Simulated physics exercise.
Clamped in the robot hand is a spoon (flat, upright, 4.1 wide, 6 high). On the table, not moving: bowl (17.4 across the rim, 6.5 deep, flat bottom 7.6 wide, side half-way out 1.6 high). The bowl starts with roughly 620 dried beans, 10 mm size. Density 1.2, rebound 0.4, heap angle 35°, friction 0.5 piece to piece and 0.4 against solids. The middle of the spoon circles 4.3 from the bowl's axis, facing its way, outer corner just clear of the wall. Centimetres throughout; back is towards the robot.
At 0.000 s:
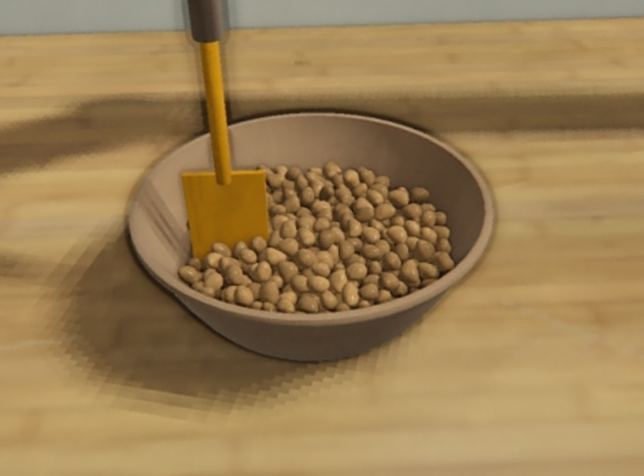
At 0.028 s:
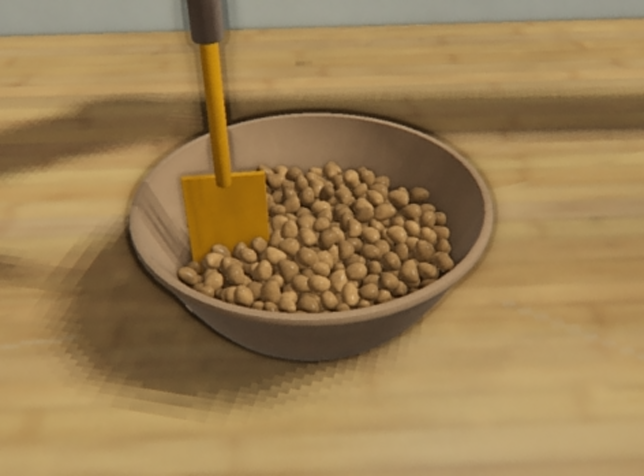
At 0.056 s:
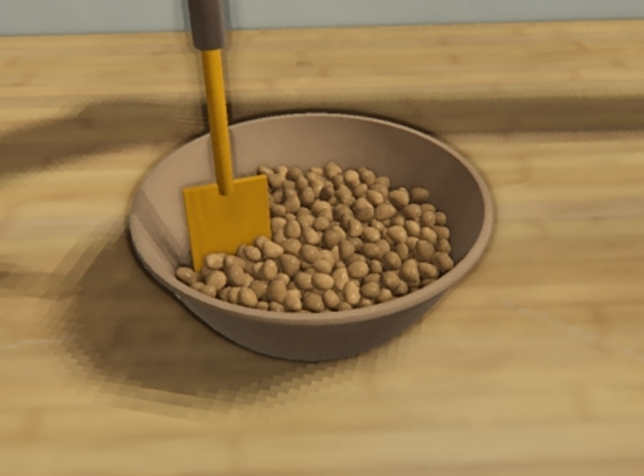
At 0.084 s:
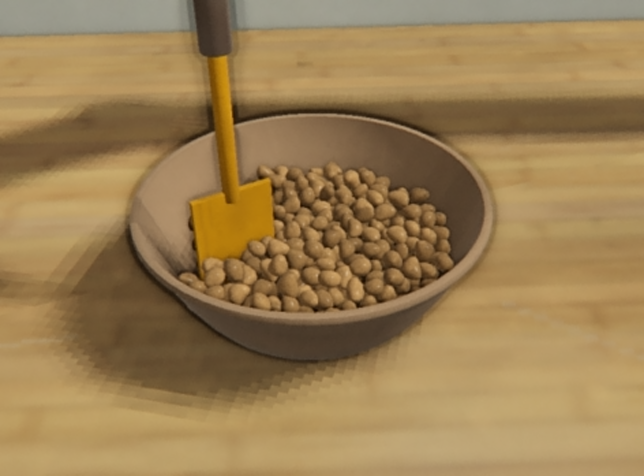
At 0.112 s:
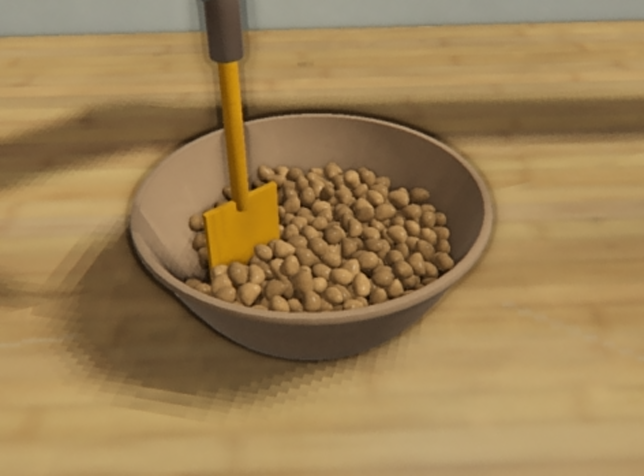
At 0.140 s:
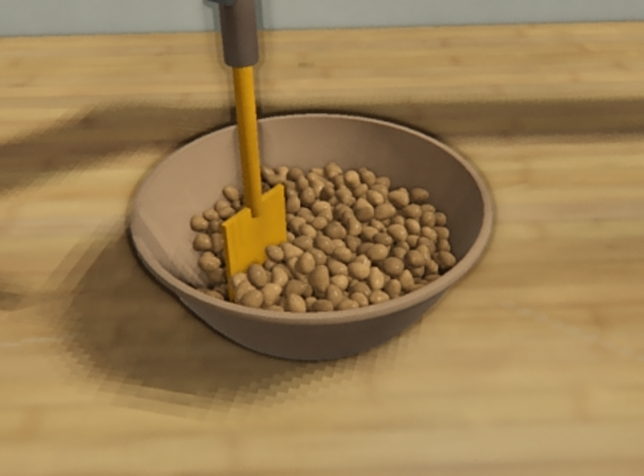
A pale wooden tabletop is seen from above at an angle, with a light grey-blue strip behind it. A wide brownish bowl at the centre holds a heap of tan beans, and a yellow spoon with a flat, square blade stands in its left side beneath a dark grey gripper. The gripper moves the spoon slightly rightward and nearer, turning the blade and pushing beans aside, while the bowl and camera stay still.
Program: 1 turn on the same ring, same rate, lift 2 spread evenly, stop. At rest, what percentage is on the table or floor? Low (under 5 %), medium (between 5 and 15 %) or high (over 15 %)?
Share on the table or floor: Medium (between 5 and 15 %).
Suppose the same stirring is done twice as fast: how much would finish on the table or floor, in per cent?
In that case some 30 per cent.
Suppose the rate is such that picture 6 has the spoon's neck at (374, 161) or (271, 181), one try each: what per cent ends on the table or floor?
Some 30 and 15 per cent.
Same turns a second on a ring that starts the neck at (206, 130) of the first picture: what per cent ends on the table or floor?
Some 10 per cent.
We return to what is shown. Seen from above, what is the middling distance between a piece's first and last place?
Roughly 3 cm.
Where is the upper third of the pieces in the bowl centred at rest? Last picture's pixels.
Around (262, 250).
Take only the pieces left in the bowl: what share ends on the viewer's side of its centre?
Roughly 55 per cent.
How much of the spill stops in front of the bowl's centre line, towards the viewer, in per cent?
About 20 per cent.
By 0.42 s, 172° round, highest piece 9 above the table; 603 in the bowl, 6 on the table or floor, 10 in flight or on the tool.
By 0.69 s, 291° round, highest piece 9 above the table; 568 in the bowl, 40 on the table or floor, 11 in flight or on the tool.
By 1.03 s, 0° round, highest piece 7 above the table; 558 in the bowl, 61 on the table or floor.
By 1.73 s, 0° round, highest piece 7 above the table; 558 in the bowl, 61 on the table or floor.
Final count, 558 in the bowl, 61 on the table or floor. That is 10 % on the table or floor.
